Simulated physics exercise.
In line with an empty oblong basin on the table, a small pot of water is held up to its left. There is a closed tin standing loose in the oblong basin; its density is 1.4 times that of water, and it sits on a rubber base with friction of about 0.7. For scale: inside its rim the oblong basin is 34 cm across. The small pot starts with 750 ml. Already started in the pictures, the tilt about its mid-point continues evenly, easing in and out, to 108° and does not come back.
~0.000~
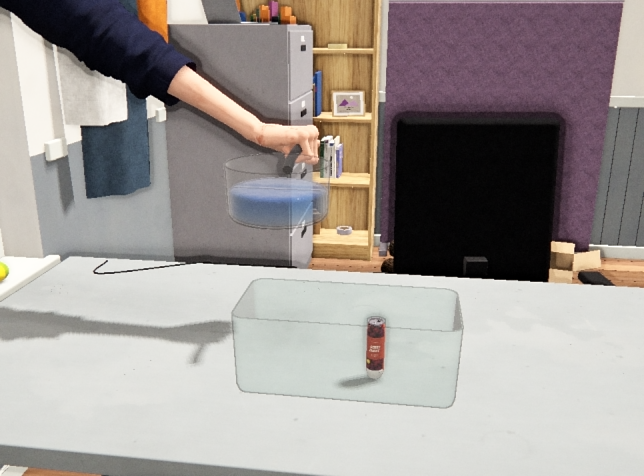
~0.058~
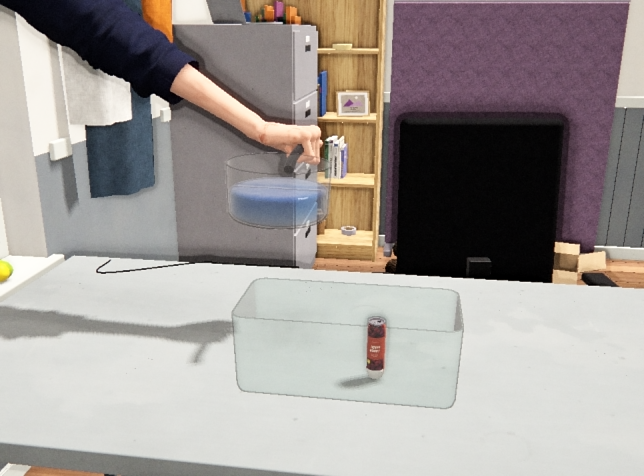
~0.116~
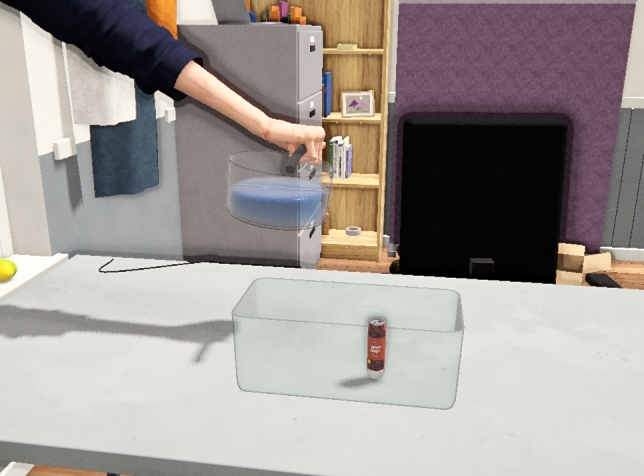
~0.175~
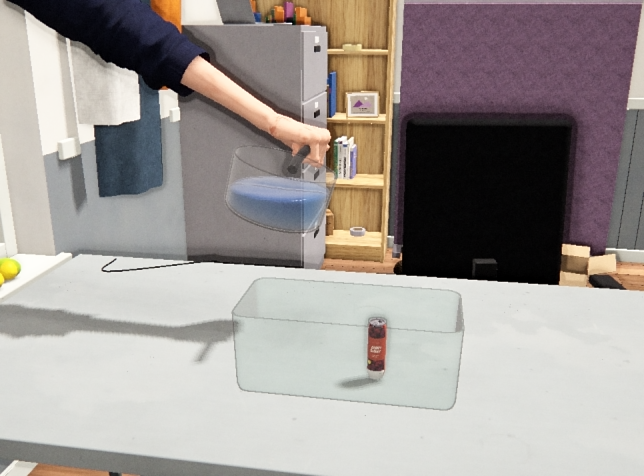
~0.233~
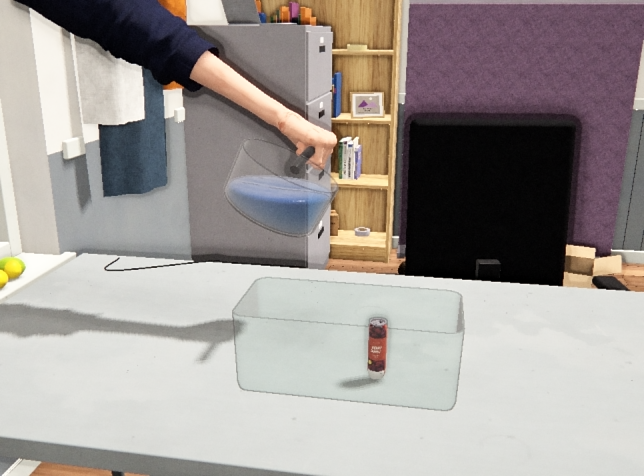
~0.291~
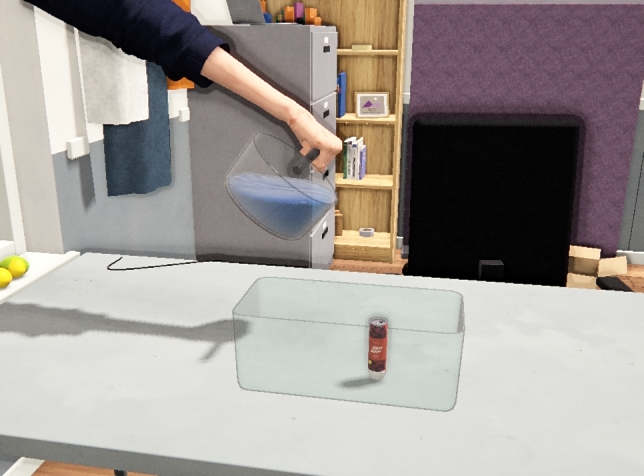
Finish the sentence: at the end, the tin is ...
Lying on its side.
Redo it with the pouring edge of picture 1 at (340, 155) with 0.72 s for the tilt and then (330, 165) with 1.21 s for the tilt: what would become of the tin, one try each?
Run one: It tumbles. Run two: It does not tip.
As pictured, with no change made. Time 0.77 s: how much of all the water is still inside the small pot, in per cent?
Close to 7 in a hundred.
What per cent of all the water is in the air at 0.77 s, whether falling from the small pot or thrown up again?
I'd put it at about 12 per cent of the liquid.
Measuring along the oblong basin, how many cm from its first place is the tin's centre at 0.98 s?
Centre to centre, close to 5 cm.
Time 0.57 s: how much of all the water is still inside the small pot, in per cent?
30 %.
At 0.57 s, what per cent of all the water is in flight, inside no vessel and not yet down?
Around 50 in a hundred.
By 0.57 s the tilt is 98° and 29 per cent is still to pour; the tin stands where it began.
By 0.77 s the tilt is 108° and 7 per cent is still to pour; the tin leans 7°.
By 0.98 s the tilt is 108° and 0 per cent is still to pour; the tin leans 43°.
By 1.21 s the tilt is 108° and 0 per cent is still to pour; the tin lies on its side.
At rest the tin lies on its side.
